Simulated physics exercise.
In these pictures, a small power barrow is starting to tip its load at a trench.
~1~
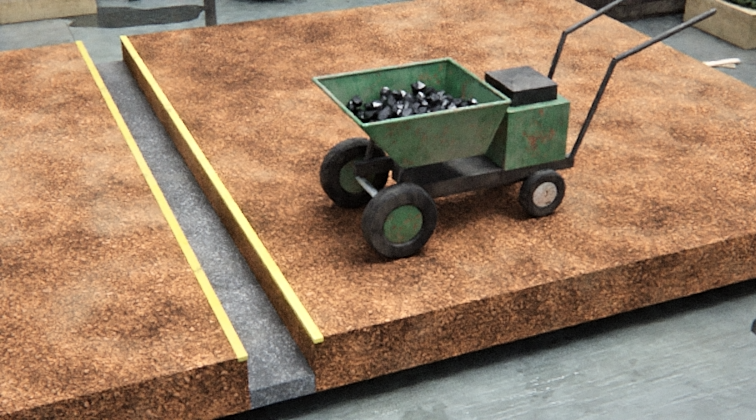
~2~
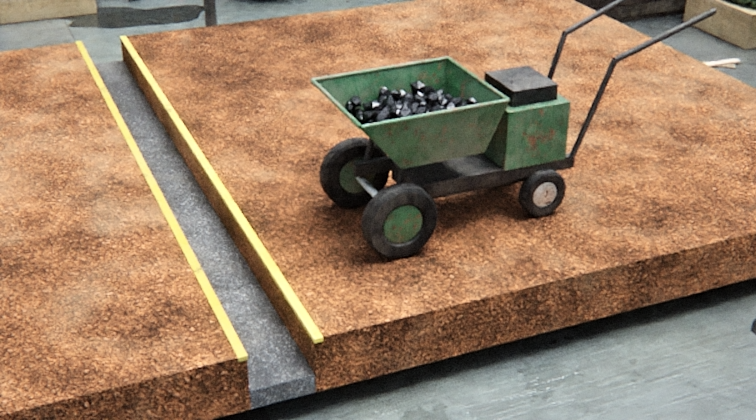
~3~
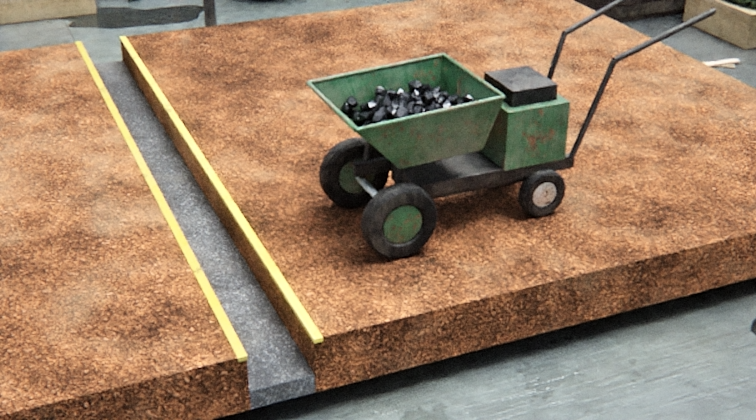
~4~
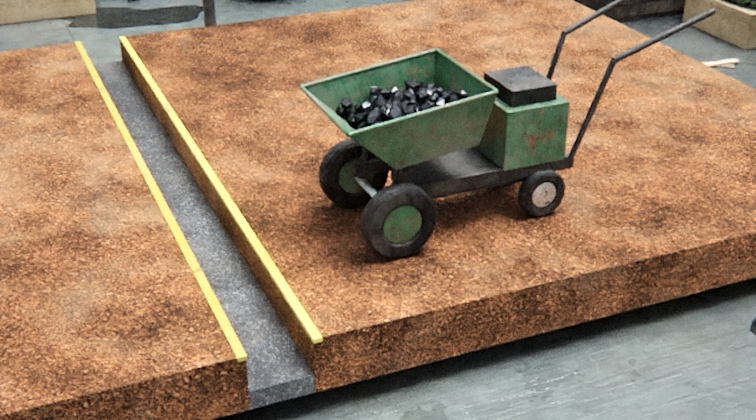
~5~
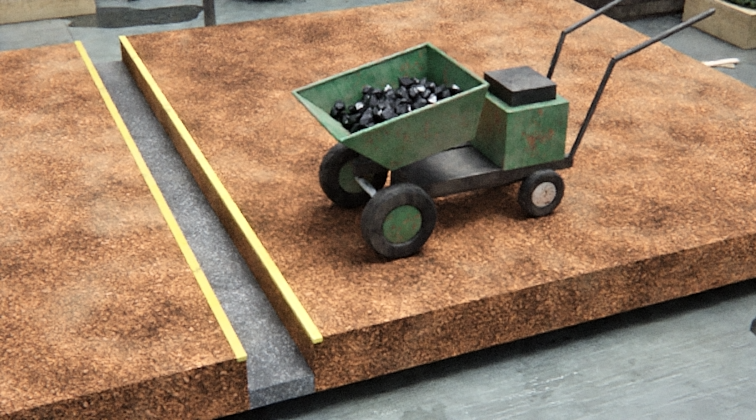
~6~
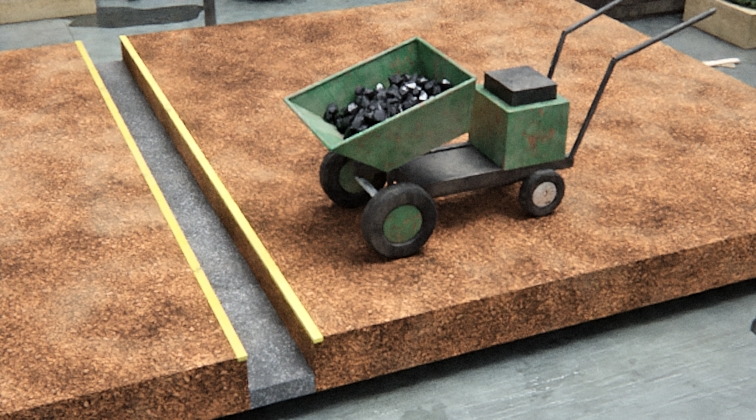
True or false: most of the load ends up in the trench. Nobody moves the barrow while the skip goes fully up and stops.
True.
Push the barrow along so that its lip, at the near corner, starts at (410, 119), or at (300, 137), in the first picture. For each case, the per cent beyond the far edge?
About 0 per cent first, about 60 per cent second.
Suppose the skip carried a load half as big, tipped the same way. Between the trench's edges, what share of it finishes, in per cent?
I'd reckon close to 100 in every hundred.
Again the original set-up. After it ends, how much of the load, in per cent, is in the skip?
Roughly 0 percent.
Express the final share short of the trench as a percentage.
About 5 %.
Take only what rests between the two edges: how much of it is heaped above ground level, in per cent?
I'd estimate around 5 %.
Soon, skip tipped steeply; all in the skip.
A while on, skip tipped right over; about two thirds in the skip; a stray few short of the trench; about a quarter in or heaped over the trench.
Towards the end, skip tipped right over; a stray few in the skip; a small part short of the trench; nearly all in or heaped over the trench; a stray few beyond it.
Finally, skip tipped right over; a stray few in the skip; a small part short of the trench; nearly all in or heaped over the trench; a stray few beyond it.
